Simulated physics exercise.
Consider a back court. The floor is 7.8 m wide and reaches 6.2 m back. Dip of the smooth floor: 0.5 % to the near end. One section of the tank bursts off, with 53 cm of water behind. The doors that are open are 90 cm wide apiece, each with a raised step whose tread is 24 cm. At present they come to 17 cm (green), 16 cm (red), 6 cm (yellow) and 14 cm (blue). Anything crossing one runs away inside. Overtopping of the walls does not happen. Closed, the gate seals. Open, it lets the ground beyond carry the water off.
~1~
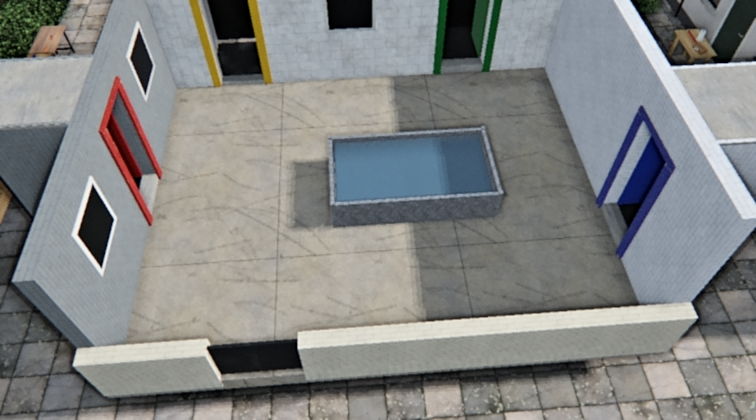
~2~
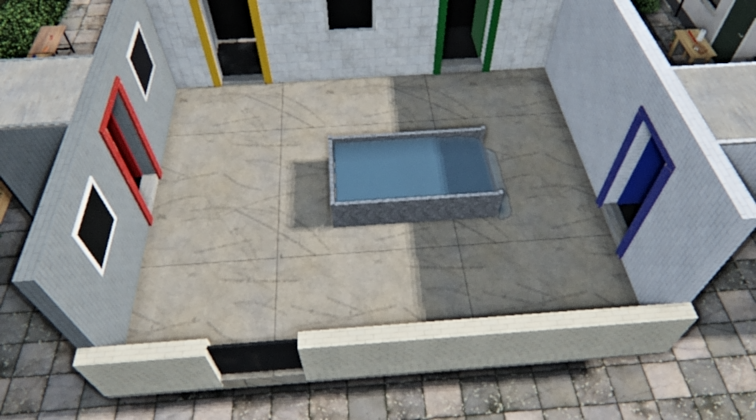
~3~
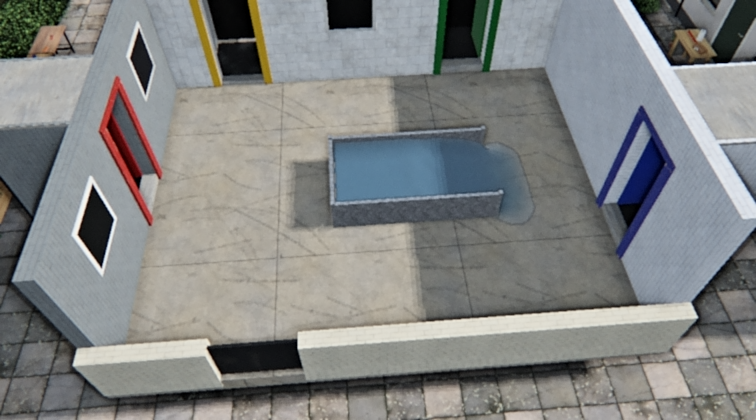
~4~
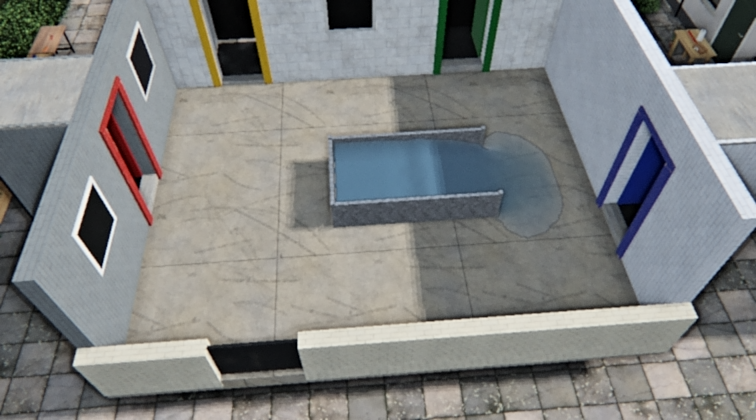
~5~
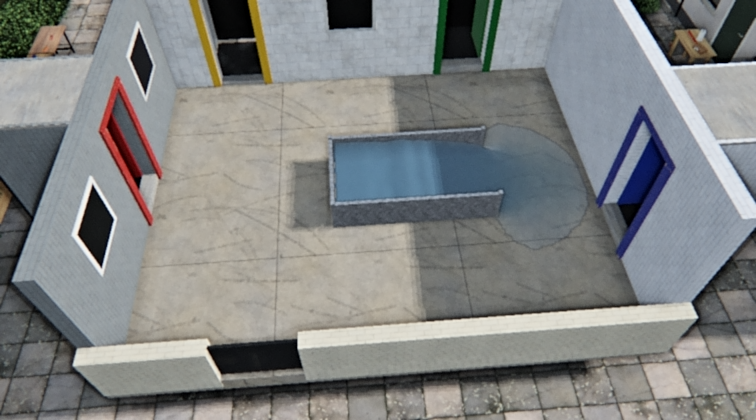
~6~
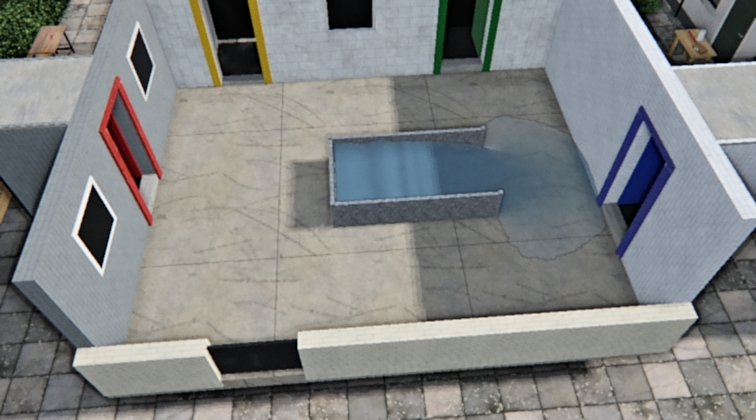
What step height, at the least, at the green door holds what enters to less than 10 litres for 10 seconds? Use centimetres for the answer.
A height of roughly 8.5 cm.
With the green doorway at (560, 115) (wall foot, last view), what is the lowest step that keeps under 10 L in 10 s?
You'd want it roughly 14.5 cm high.
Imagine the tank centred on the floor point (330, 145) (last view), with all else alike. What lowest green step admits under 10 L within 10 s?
Then it needs to be around 11.0 cm high.
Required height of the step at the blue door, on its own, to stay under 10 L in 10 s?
Blue: 20 cm.
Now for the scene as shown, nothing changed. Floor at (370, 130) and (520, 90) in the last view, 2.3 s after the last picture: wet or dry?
Note: Point one not yet reached; point two reached.
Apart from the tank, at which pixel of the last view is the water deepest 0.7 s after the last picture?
Near (586, 177).
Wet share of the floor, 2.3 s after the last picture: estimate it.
25 %.
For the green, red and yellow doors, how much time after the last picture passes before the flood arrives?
Times: Green 1.8 seconds, red 7.0 seconds, yellow 4.5 seconds.
Then, 0.7 s after the last picture water covers 15 % of the floor, deepest (33 cm) near (586, 177); it has not reached the green door.
Then, 2.3 s after the last picture water covers 25 % of the floor, deepest (30 cm) near (647, 331); 9 cm at the green door, 0 litres in over its 17 cm step.
Then, 9.3 s after the last picture water covers 95 % of the floor, deepest (10 cm) near (137, 295); 4 cm at the green door, 0 litres in over its 17 cm step.
At the green door as built, the water peaked near 12 cm, 2.9 s after the last picture.
Run again over the same 10 s with other heights there, 16 litres in over 7.5 cm, 3 litres over 10.5 cm. The limit of 10 litres is kept from about 8.5 cm up.
